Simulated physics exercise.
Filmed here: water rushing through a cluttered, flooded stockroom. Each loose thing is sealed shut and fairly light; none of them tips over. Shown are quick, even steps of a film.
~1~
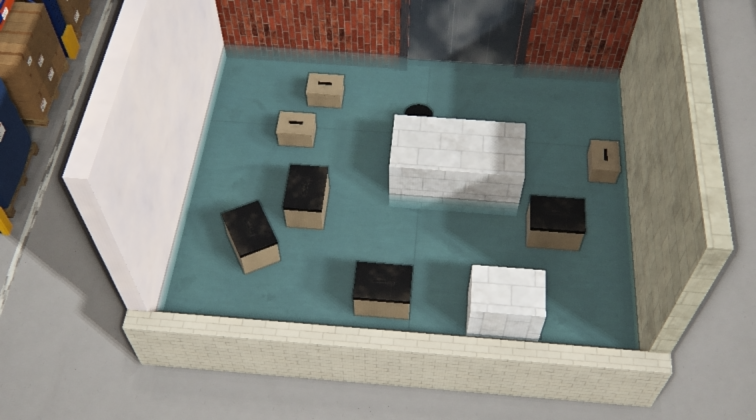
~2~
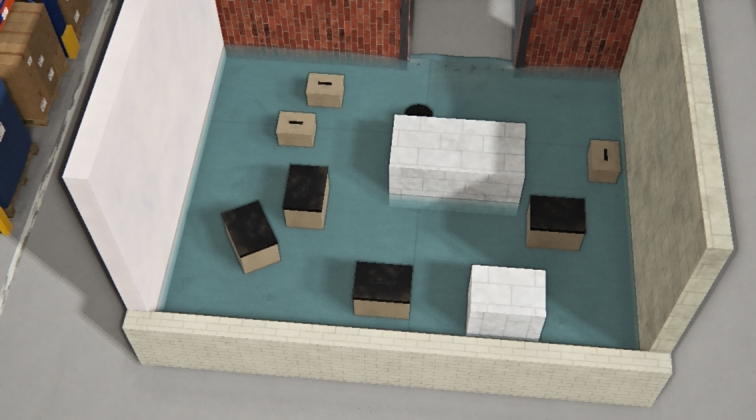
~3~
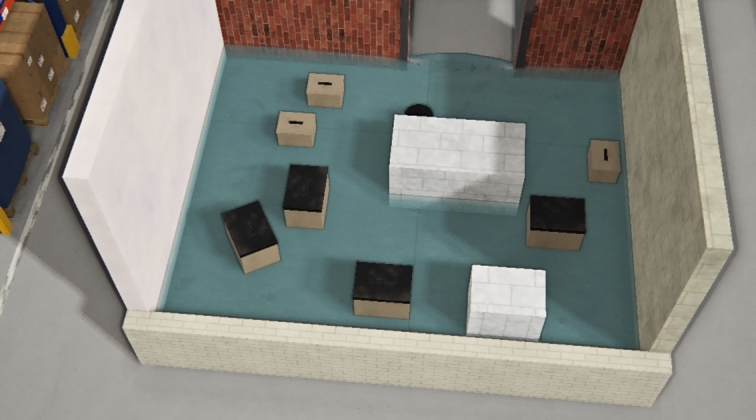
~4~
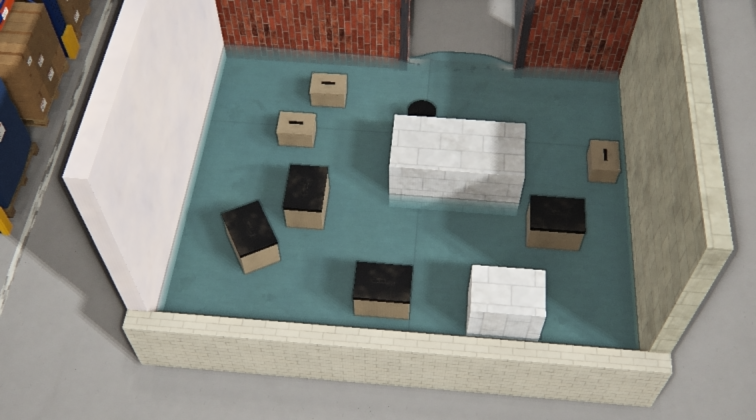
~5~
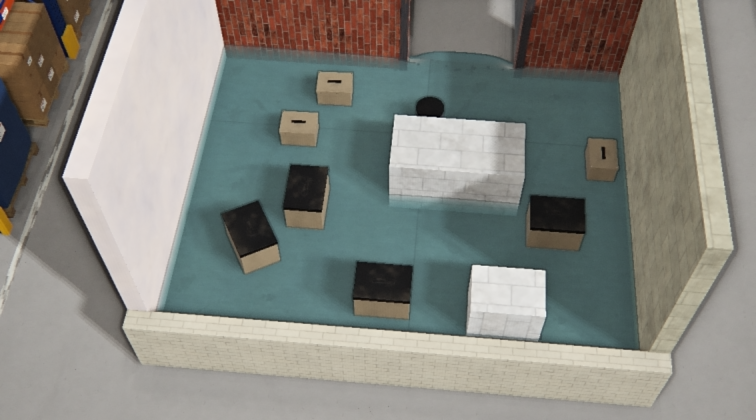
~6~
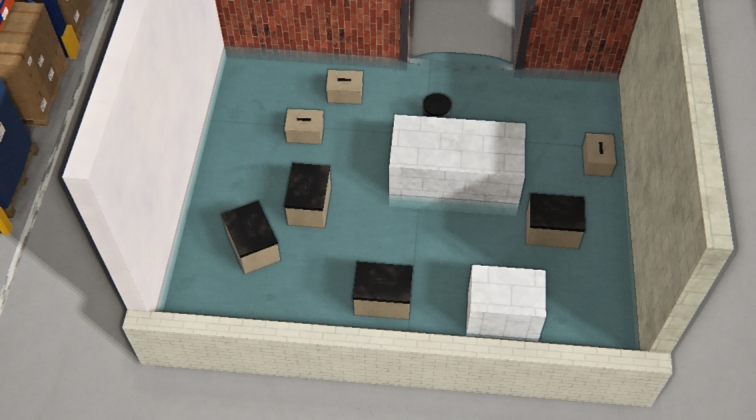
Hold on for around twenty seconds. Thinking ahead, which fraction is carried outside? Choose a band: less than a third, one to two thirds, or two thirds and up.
Two thirds and up.
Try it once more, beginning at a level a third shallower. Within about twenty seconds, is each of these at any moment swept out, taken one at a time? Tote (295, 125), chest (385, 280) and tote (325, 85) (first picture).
In turn: Swept away, remains, swept away.
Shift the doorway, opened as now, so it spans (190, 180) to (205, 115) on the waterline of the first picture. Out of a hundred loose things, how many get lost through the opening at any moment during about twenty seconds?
Result: 60 per cent.
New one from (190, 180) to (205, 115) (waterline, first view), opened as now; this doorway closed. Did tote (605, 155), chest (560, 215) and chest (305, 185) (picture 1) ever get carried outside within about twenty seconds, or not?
One by one, that's not lost, not lost, lost.
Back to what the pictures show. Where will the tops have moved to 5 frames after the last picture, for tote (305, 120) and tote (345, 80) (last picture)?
First object near (335, 94); second object near (416, 61).
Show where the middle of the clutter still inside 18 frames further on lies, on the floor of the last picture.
Mean floor position: Approx. (408, 168) px, last view.
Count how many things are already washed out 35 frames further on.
I reckon 6.
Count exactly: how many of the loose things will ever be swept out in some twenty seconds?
The count is 6.
A moment on, 0 of 8 are out; 8 afloat.
Next, 3 of 8 are out; 5 afloat.
Later, 6 of 8 are out; 2 afloat.
In the end, 6 of 8 are out; 2 afloat.
